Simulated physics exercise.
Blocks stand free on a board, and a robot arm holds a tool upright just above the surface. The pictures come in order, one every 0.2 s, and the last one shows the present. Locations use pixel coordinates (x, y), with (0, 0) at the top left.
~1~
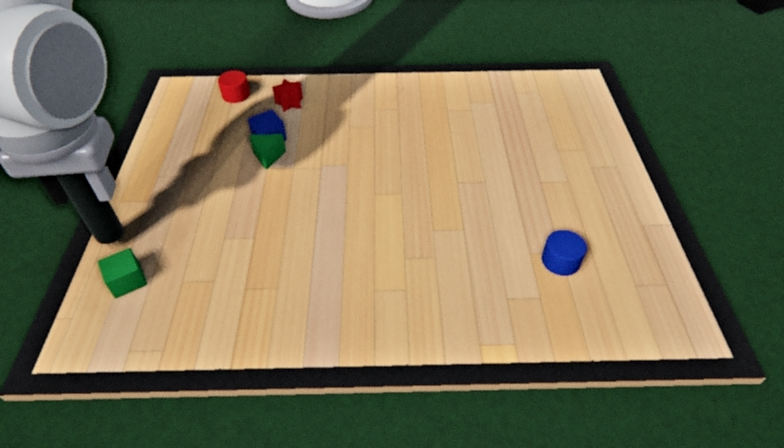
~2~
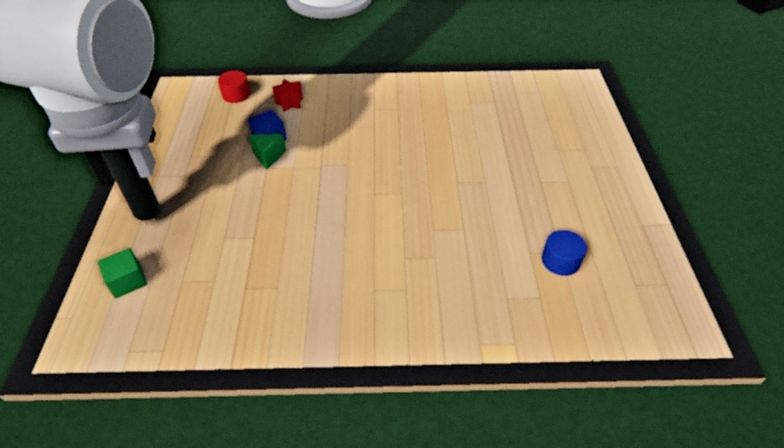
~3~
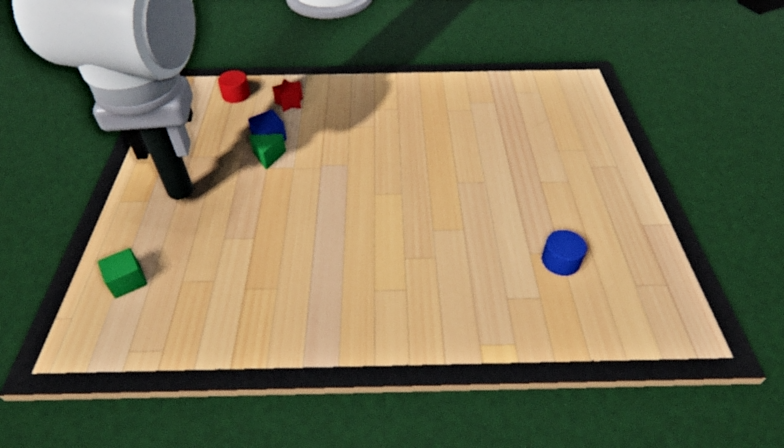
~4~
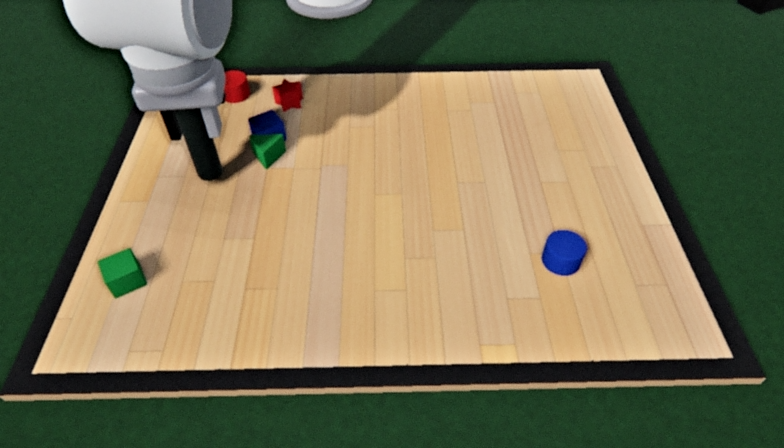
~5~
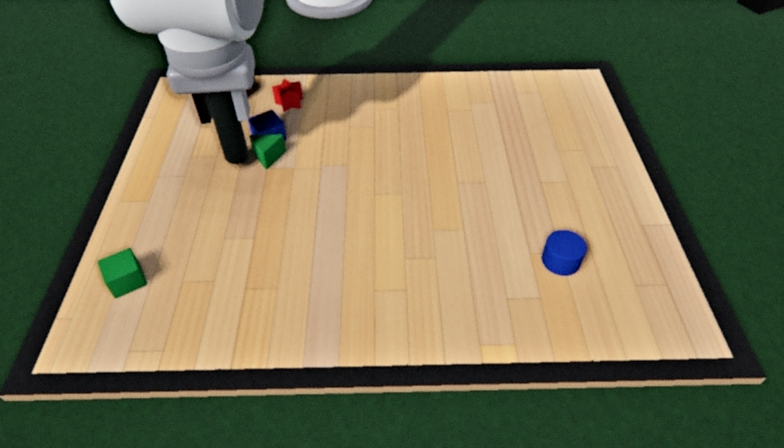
In the video, a robot arm moves a dark upright tool from the left edge of a wooden board up and to the right, nearing a blue block and a green block, while all the blocks stay still.
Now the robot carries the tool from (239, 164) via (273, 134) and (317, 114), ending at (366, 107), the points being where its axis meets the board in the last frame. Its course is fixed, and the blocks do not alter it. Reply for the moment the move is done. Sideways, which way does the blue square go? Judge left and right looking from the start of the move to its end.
It goes toward the left-hand side.
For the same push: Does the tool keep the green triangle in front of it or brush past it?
It ends up beside or behind the tool.
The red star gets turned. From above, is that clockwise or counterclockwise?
Rotates counter-clockwise.
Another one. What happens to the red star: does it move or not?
Well, the red star shifts from its place.
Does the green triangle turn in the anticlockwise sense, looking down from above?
No.
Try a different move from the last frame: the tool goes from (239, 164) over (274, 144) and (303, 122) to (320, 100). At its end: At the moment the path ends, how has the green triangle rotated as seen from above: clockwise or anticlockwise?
It swings round clockwise.
What follows on the original path. One third of the way, tool at (272, 126); green triangle at (274, 137), turned 50° clockwise; blue square at (287, 103), turned 25° anticlockwise.
Two thirds of the way, tool at (317, 107); green triangle at (274, 137), turned 50° clockwise; blue square at (321, 82), turned 60° anticlockwise; red star at (291, 79), turned 45° anticlockwise.
At the end, tool at (366, 100); green triangle at (274, 137), turned 50° clockwise; blue square at (324, 80), turned 70° anticlockwise; red star at (291, 79), turned 45° anticlockwise.
